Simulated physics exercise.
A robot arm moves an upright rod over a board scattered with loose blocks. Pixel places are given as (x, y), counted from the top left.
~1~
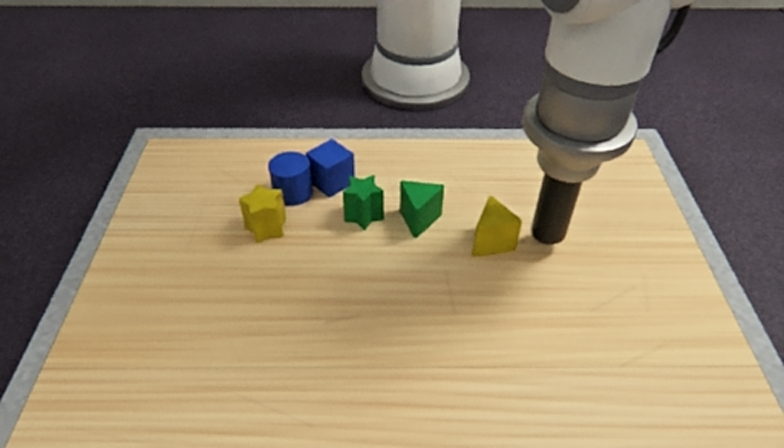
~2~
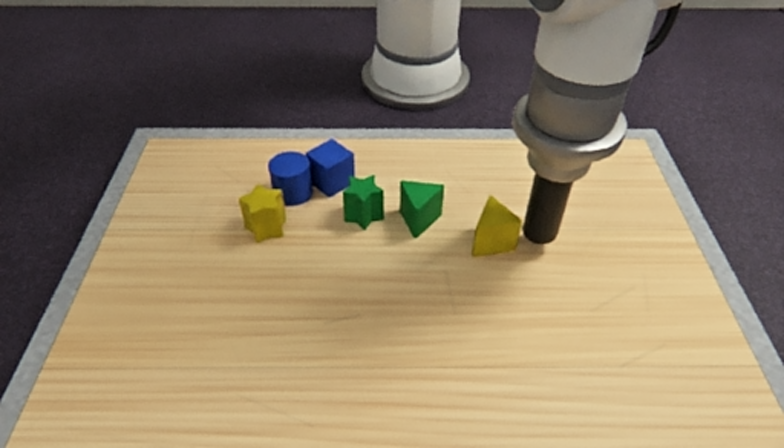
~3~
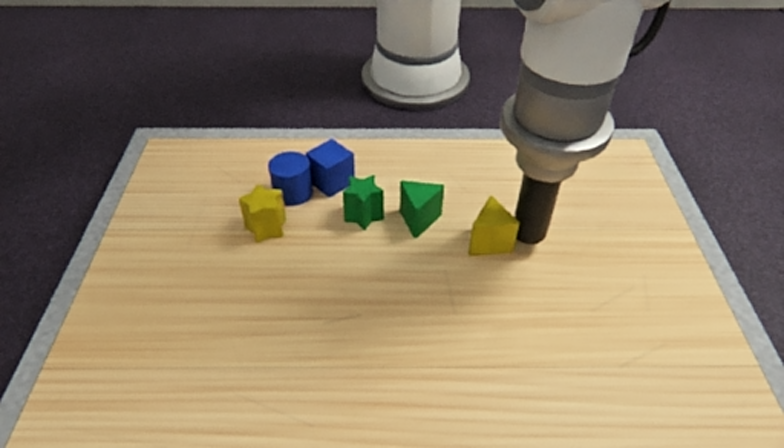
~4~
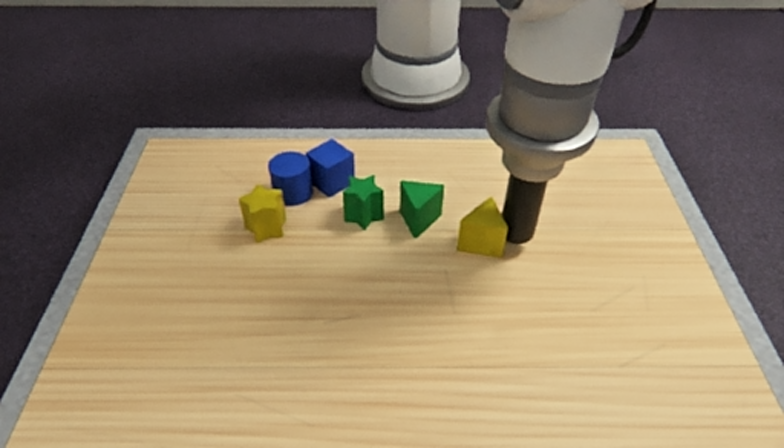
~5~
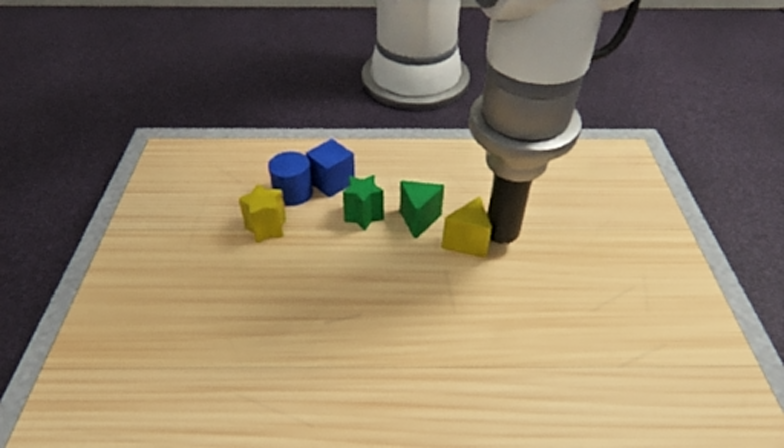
Robot arm moving its upright black rod left over a wooden board, nudging a yellow triangular block slightly toward a green one.
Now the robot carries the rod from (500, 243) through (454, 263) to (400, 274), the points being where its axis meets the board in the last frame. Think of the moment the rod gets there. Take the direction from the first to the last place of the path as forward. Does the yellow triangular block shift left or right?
It moves right.
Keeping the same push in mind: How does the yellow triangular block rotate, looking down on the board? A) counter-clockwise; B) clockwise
B
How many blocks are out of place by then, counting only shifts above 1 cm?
A single block is moved.
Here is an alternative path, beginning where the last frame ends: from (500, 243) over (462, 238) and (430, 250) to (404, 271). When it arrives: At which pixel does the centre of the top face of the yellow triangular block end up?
The middle of the upper face of the yellow triangular block will lie at about (391, 214) in the picture.
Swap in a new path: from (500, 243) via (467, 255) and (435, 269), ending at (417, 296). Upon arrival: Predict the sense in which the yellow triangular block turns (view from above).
Turns clockwise.
The first path, step by step. One third of the way, rod (471, 247); yellow triangular block (441, 218), turned 40° clockwise.
Two thirds of the way, rod (437, 257); green triangular block (418, 190), turned 20° clockwise; yellow triangular block (416, 219), turned 60° clockwise.
At the end, rod (400, 264); green star in place; green triangular block (418, 190), turned 20° clockwise; yellow triangular block (404, 218), turned 85° clockwise.
